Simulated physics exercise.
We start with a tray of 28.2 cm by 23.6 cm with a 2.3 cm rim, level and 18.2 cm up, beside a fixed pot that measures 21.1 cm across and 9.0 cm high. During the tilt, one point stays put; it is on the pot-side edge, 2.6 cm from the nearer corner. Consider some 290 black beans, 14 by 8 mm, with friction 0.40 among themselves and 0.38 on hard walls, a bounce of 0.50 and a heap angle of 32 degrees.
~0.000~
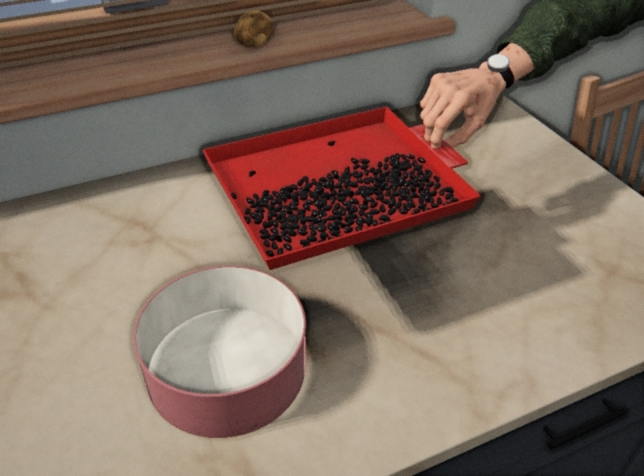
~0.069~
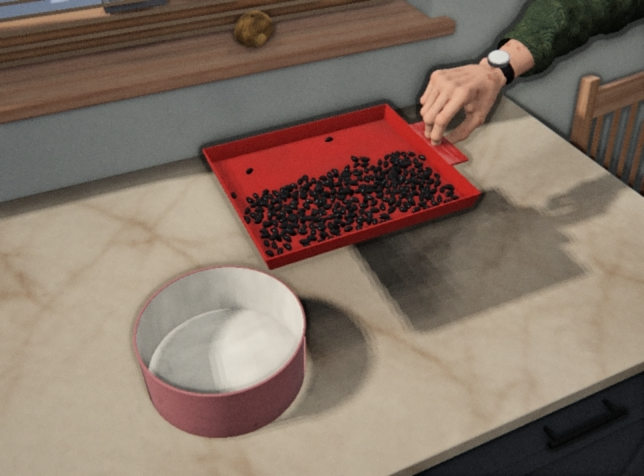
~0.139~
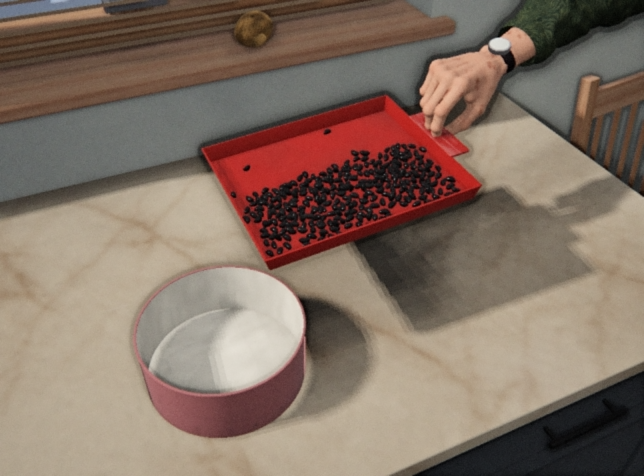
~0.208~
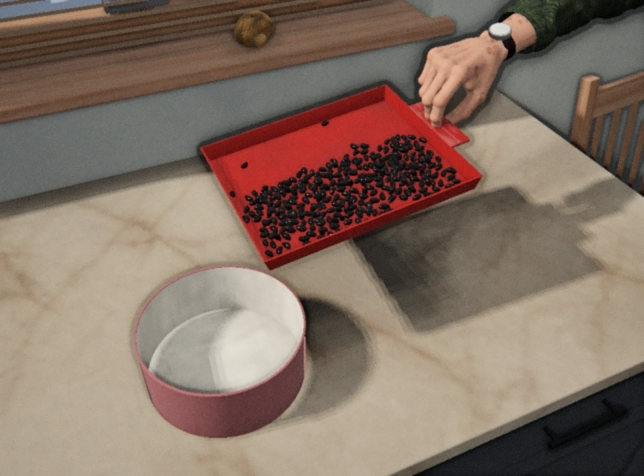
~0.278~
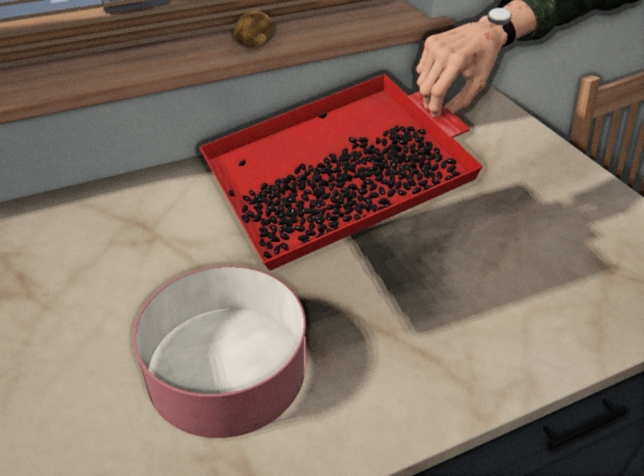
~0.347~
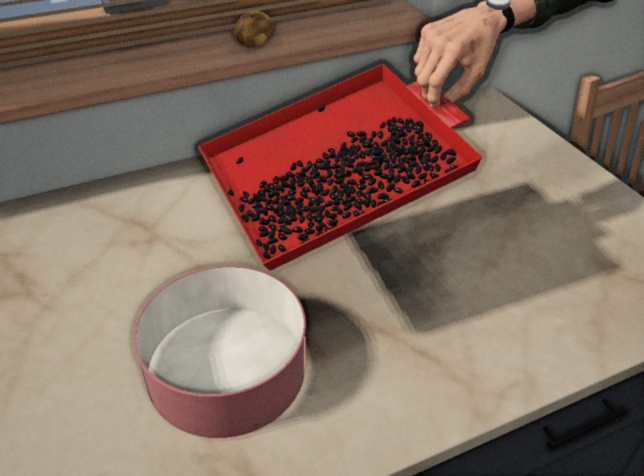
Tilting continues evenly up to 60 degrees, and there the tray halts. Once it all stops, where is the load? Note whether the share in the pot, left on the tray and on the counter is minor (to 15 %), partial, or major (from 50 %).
Noted: Pot partial; tray major; counter minor.
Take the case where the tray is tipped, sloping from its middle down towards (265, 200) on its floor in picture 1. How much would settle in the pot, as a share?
The share comes to about 5 in a hundred.
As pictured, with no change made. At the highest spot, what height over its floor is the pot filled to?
Roughly 1.0 cm up.
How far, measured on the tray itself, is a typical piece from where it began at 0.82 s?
4 cm.
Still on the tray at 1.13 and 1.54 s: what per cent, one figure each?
In order, 100 and 90.
Then, at 0.82 s, tilt 36 degrees; the tray holds 100 %, the pot 0 %.
After 1.13 s, tilt 51 degrees; the tray holds 100 %, the pot 0 %.
After 1.54 s, tilt 60 degrees; the tray holds 90 %, the pot 5 %.
In the end, at 2.9 s, pot 30 %, tray 70 %, counter 0 %.
